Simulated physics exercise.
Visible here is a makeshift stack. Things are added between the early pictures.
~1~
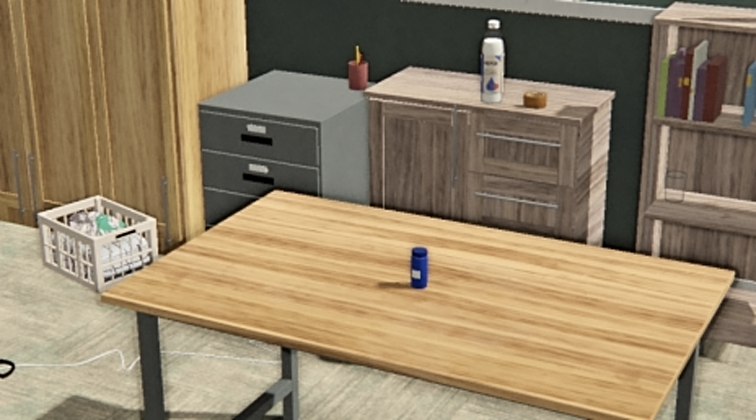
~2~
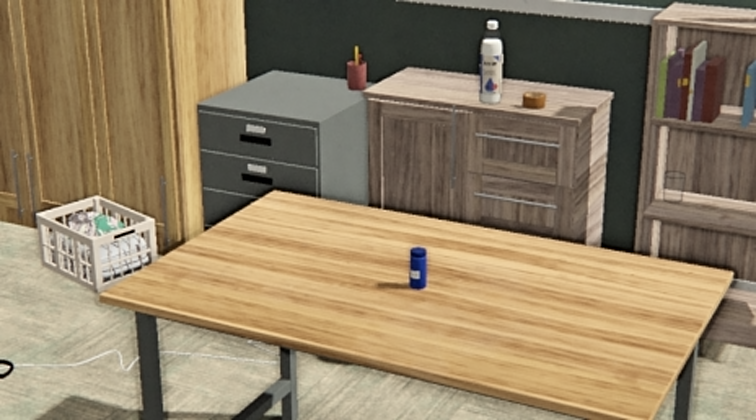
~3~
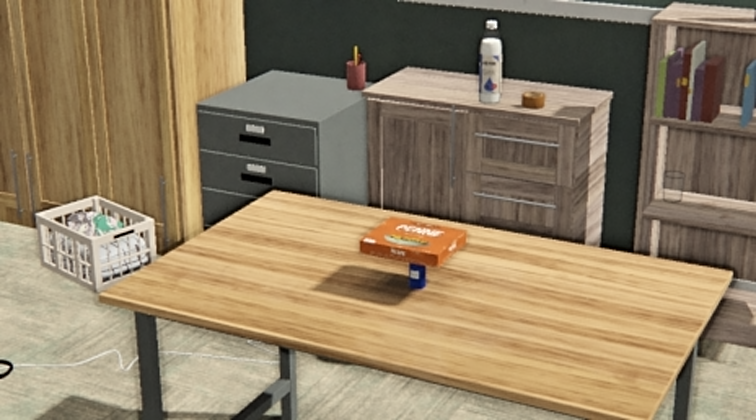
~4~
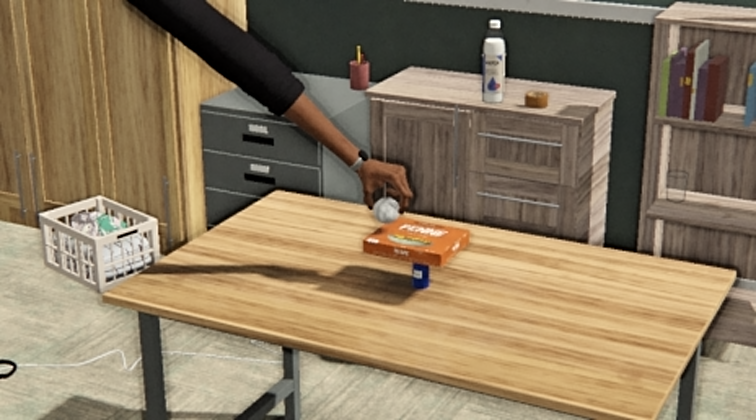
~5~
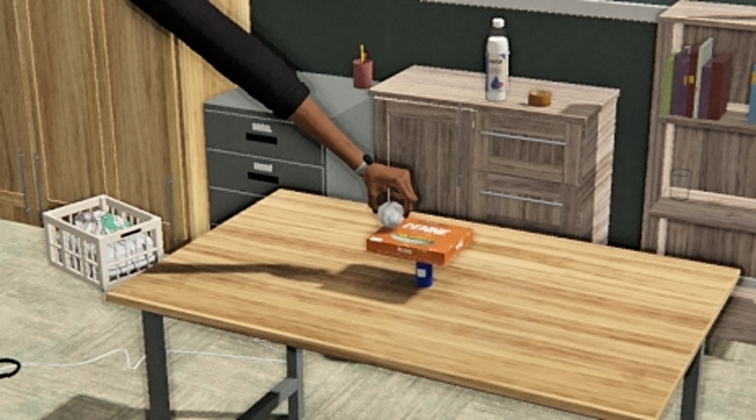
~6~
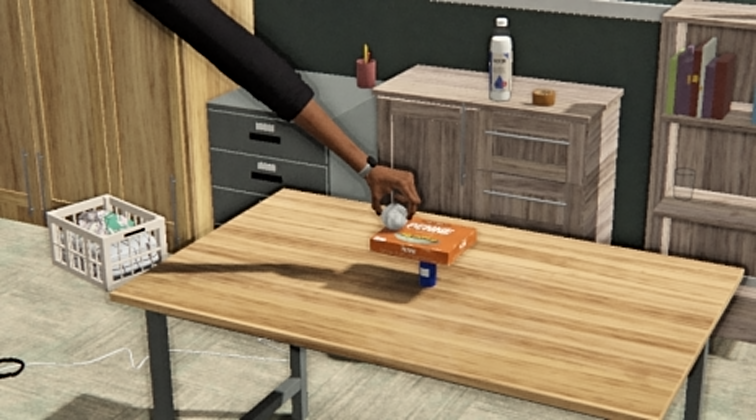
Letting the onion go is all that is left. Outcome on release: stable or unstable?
It does not stay steady.
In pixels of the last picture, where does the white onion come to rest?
About (362, 264).
Then, 0.30 s later than the last frame, white onion now fallen; orange packet tilted by 55°.
Then, 0.50 s later than the last frame, orange packet on its side.
Then, 1.10 s later than the last frame, orange packet now fallen.
Then, 1.50 s later than the last frame, things are still on the move.
When it is over, fallen, white onion and orange packet; blue shaker as before. End places, in pixels of the last picture, white onion near (362, 264). The stack gives way.
